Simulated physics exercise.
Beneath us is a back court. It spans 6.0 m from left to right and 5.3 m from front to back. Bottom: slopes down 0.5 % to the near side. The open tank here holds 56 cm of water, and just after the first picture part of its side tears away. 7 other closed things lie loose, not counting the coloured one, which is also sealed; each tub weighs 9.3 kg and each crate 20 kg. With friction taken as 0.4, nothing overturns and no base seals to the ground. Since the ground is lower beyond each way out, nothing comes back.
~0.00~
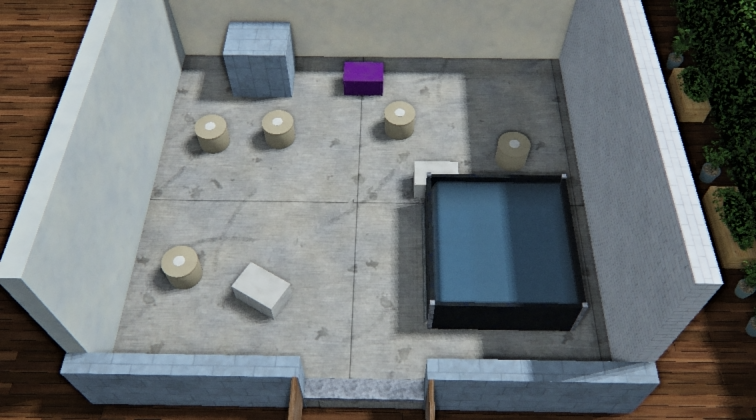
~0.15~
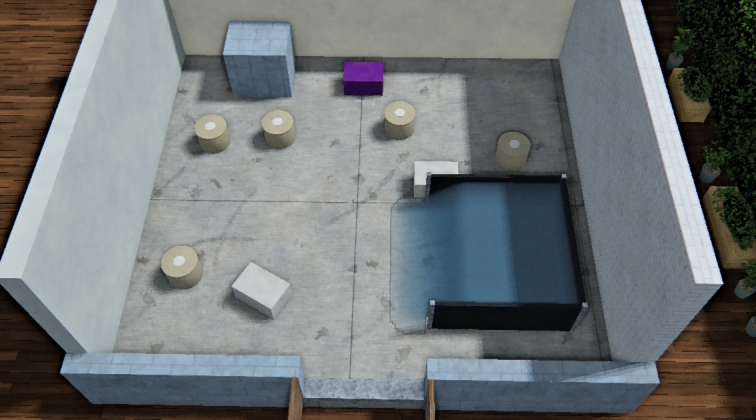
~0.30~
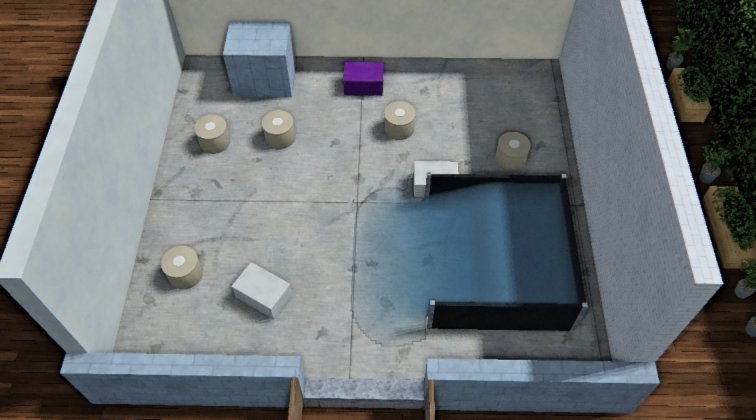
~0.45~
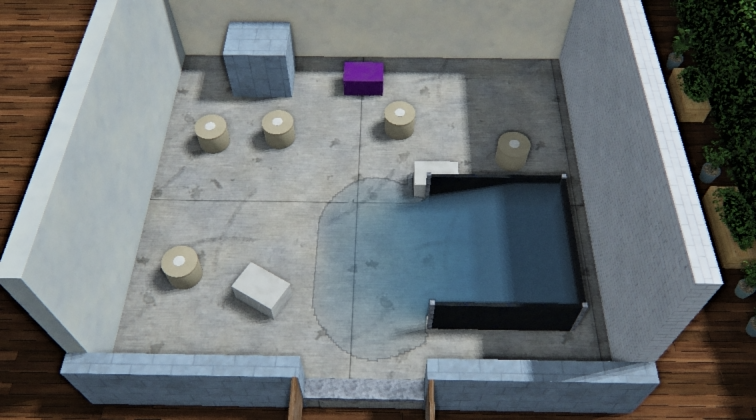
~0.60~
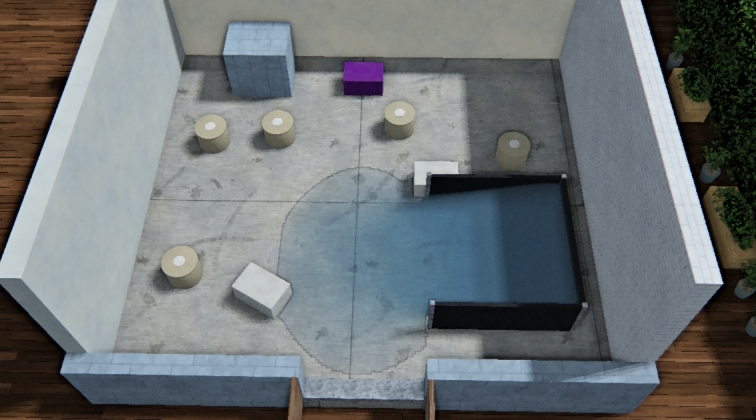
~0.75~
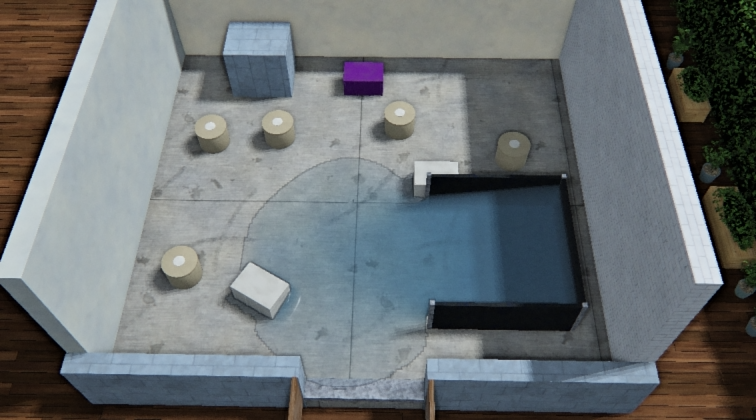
Water pours from the open left side of a dark tank and spreads across the courtyard floor.
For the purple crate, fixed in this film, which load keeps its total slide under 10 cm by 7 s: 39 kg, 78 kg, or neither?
39 kg.
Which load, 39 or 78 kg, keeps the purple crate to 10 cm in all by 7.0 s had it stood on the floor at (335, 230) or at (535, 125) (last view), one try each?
No option, then light one suffices.
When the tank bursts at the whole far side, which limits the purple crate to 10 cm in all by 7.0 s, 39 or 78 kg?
Well, in that case only the heavy one does.
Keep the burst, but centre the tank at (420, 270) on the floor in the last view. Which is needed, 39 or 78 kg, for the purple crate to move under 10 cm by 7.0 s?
Result, then: Lighter one suffices.
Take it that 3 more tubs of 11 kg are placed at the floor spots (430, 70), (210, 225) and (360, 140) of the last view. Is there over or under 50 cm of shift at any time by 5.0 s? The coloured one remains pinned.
Taking them one by one: Below the mark; above the mark; below the mark.
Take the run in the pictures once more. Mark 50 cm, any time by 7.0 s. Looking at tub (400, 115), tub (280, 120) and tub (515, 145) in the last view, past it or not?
In that order: Past it, more, under.
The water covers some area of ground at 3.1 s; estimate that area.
I'd estimate close to 21 m2.
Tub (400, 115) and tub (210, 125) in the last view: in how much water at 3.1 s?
Close to 0 and 6 centimetres.
After 1.4 s the purple crate would be 0 cm from its start with 39 kg and 0 cm from its start with 78 kg; 0 cm of water round it then.
After 3.1 s the purple crate would be 0 cm from its start with 39 kg and 0 cm from its start with 78 kg; 0 cm of water round it then.
After 4.9 s the purple crate would be 0 cm from its start with 39 kg and 0 cm from its start with 78 kg; 4 cm of water round it then.
After 7.0 s the purple crate would be 0 cm from its start with 39 kg and 0 cm from its start with 78 kg; 7 cm of water round it then.
